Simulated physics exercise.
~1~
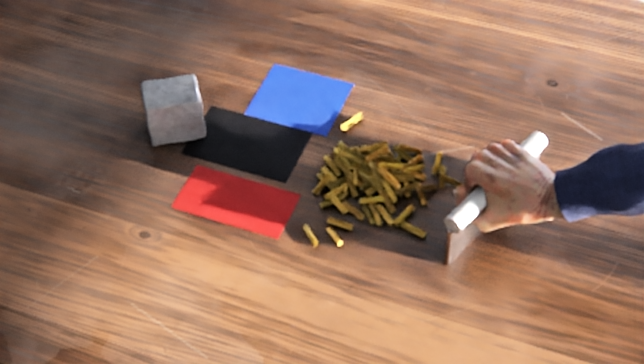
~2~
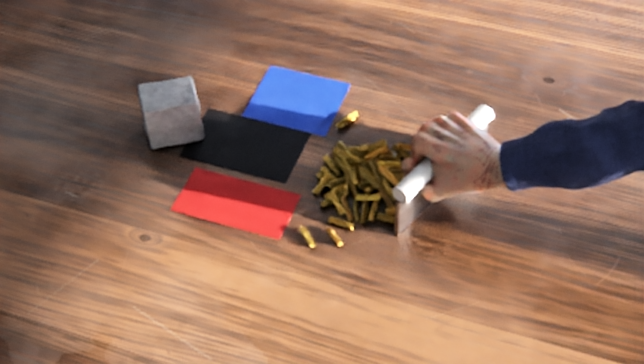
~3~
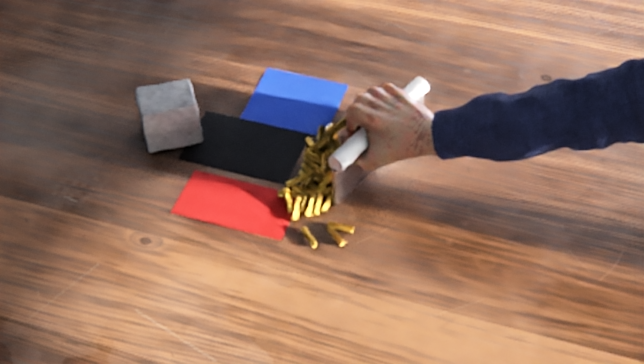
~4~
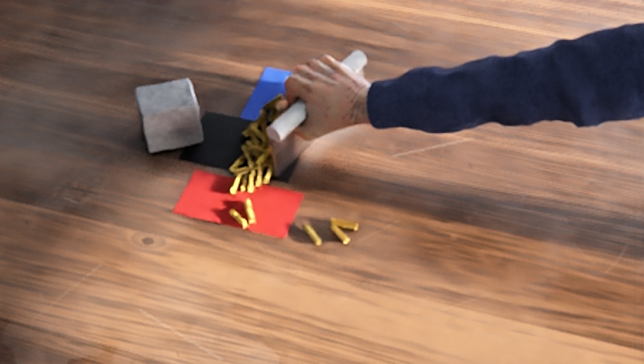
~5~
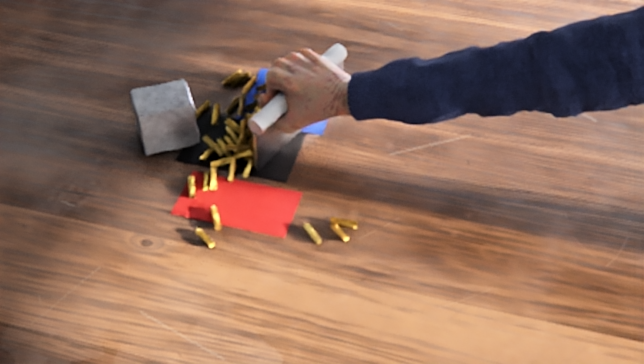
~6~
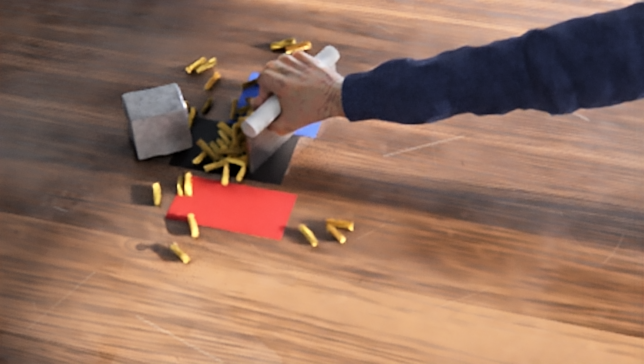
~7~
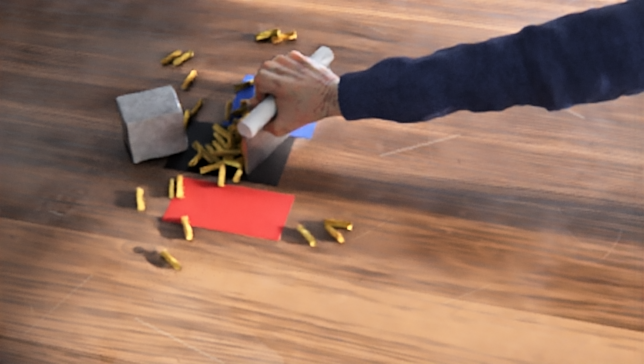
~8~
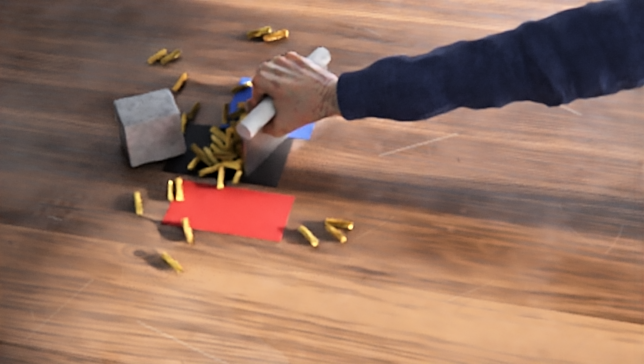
A hand in a dark blue sleeve grips a scraper with a pale handle, seen from above at an angle over a wooden table. Blue, black and red mats lie left of a heap of yellow pasta pieces, with a grey block beyond them. The scraper pushes the heap left, leaving a few pieces behind below its path. The pasta crosses the mats, bunches near the block and spreads around it, some pieces scattering above and below. The hand stops over the blue and black mats, with pasta crowded beside the blade and strays on the wood.
